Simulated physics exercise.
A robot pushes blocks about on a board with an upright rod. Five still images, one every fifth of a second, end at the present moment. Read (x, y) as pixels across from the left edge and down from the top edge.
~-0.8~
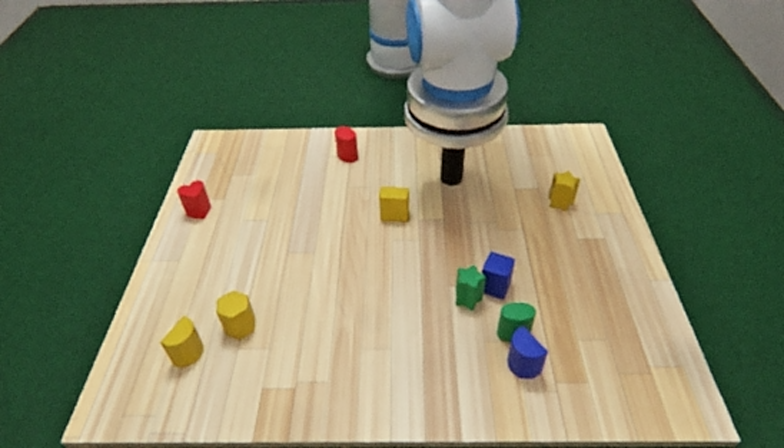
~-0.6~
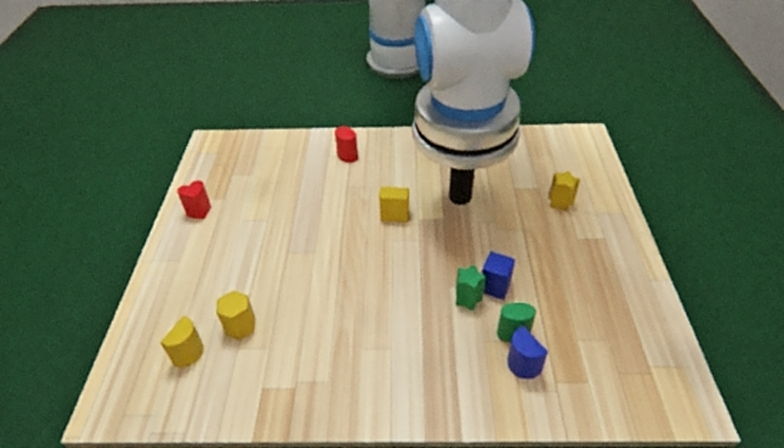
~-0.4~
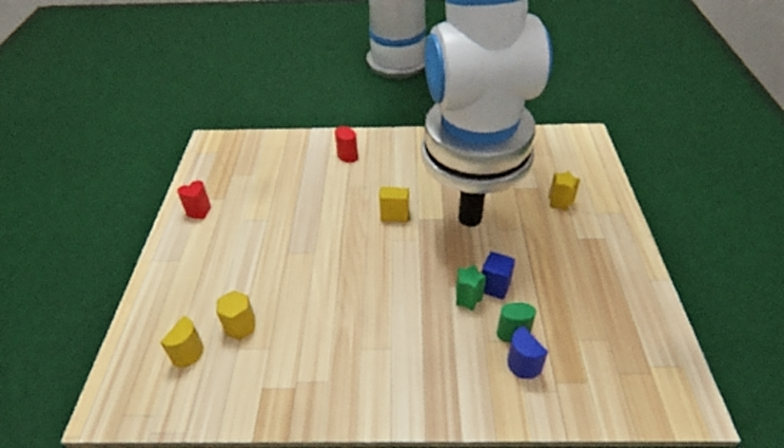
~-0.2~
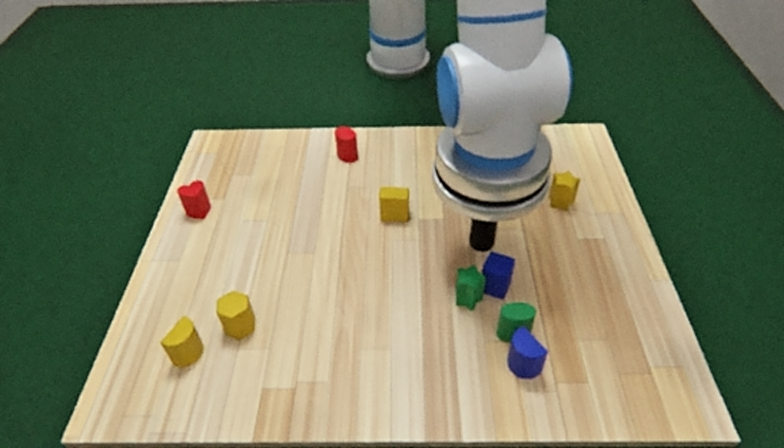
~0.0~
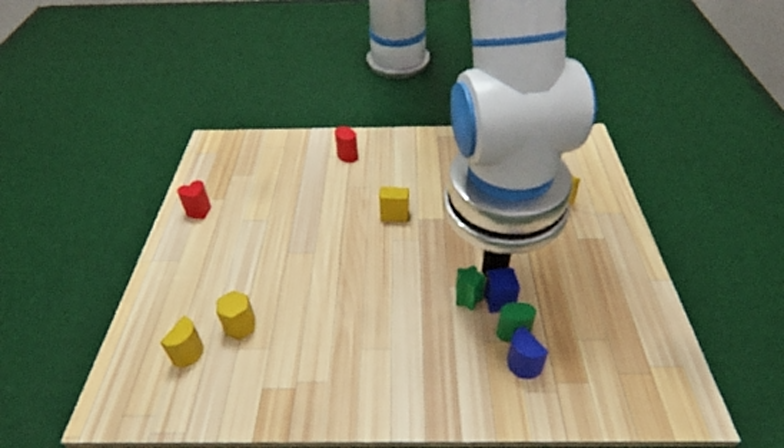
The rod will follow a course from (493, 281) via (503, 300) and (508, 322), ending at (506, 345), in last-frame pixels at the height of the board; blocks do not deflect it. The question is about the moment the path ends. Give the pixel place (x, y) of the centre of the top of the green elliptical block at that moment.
That would be at about pixel (553, 363).
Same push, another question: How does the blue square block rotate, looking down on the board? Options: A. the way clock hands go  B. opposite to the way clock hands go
Letter B.
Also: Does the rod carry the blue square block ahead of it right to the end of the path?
I believe so.
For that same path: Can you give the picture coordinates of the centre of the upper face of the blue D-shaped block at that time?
(550, 393)
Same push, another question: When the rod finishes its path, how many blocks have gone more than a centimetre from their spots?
Three or more blocks.
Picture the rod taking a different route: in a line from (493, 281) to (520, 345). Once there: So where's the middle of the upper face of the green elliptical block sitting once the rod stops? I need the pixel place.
Its top middle will sit at (560, 368).
What follows on the original path. Halfway along, rod (508, 303); blue square block (517, 312); green elliptical block (528, 333); blue D-shaped block (533, 362).
At the end, rod (508, 337); green star block unmoved; blue square block (527, 348), turned 35° anticlockwise; green elliptical block (553, 363), turned 40° anticlockwise; blue D-shaped block (550, 393), turned 70° clockwise.
